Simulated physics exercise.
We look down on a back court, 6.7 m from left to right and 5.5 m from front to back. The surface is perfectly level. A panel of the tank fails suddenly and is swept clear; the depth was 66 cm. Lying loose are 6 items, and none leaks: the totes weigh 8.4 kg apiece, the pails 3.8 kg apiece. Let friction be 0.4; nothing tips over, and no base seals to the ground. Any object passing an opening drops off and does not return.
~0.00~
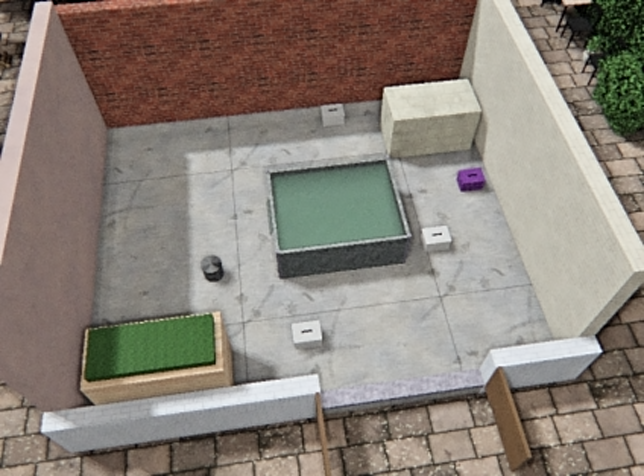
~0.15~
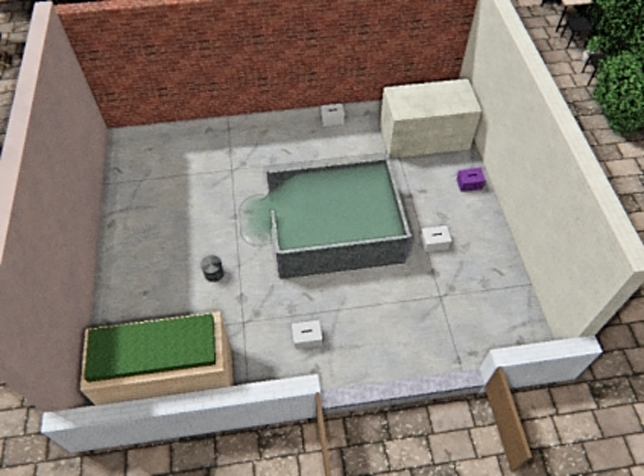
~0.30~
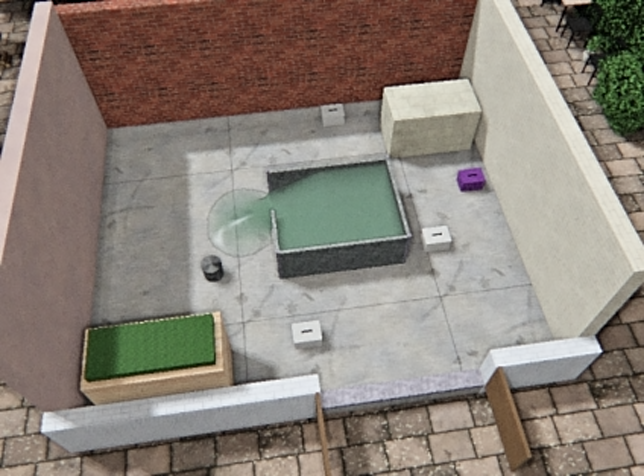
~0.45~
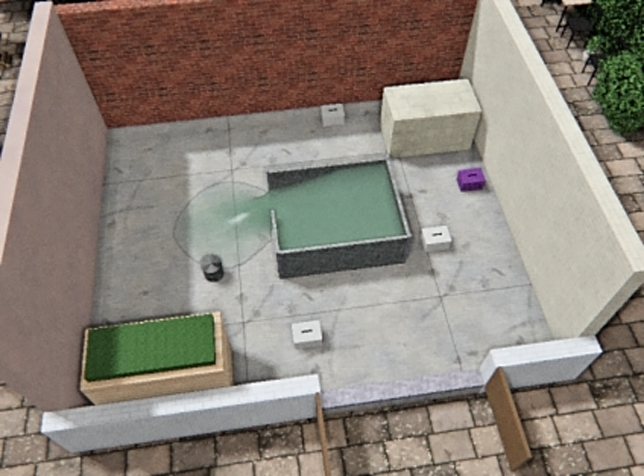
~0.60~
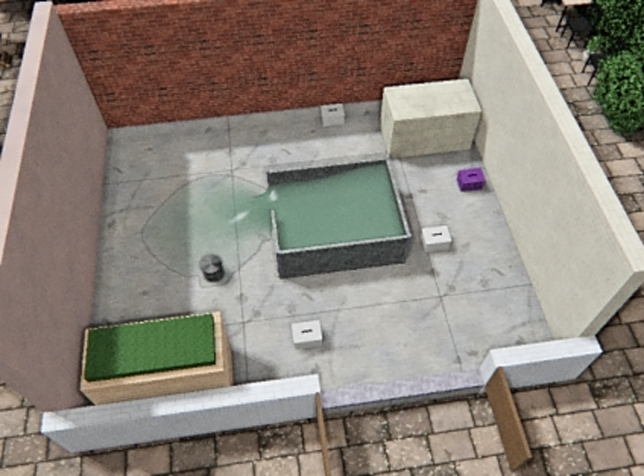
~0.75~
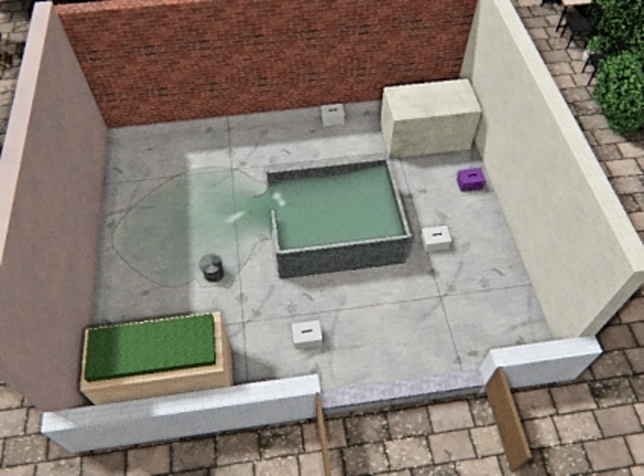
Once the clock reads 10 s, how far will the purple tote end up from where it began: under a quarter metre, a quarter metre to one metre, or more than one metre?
The way I see it, it stays in its spot.
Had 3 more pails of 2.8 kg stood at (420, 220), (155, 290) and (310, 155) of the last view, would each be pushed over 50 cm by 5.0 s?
Taking them in the order given: Falls short, exceeds it and exceeds it.
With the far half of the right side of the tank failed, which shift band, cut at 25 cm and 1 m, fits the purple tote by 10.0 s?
Outcome for the purple tote: It is borne far off.
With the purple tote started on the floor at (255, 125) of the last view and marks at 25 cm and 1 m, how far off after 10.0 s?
From that spot, it is pushed far off.
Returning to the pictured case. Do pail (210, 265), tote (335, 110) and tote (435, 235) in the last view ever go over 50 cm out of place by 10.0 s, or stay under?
The first topped the threshold, the second topped the threshold, and the third never reached the threshold.
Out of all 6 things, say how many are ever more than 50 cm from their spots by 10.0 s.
That comes to 2.
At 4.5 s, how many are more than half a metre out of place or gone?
By that point, 0.
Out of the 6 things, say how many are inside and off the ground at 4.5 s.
It comes to 0 of them.
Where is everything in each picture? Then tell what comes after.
The purple tote at (472, 175) rests on the ground; water covers 2.9 m2; 0 of 6 have shifted, in the first frame.
The purple tote at (472, 175), on the bottom; 3.4 m2 under water; 0 of 6 have shifted, in the second frame.
The purple tote at (472, 175), on the bottom; 4.1 m2 under water; 0 of 6 have shifted, in the third frame.
The purple tote at (472, 175) rests on the ground; 5.0 m2 under water; 0 of 6 have shifted, in the fourth frame.
The purple tote at (472, 175), on the bottom; water covers 6.0 m2; 0 of 6 have shifted, in the fifth frame.
The purple tote at (472, 175), on the bottom; water covers 7.3 m2; 0 of 6 have shifted, in the sixth frame.
After 2.0 s the purple tote is near (472, 175), 0.0 m from its start, aground; 0 of 6 are out; 0 afloat.
After 4.5 s the purple tote is near (472, 175), 0.0 m from its start, aground; 0 of 6 are out; 0 afloat.
After 7.0 s the purple tote is near (472, 175), 0.0 m from its start, aground; 0 of 6 are out; 1 afloat.
After 10.0 s the purple tote is near (472, 175), 0.0 m from its start, aground; 0 of 6 are out; 2 afloat.
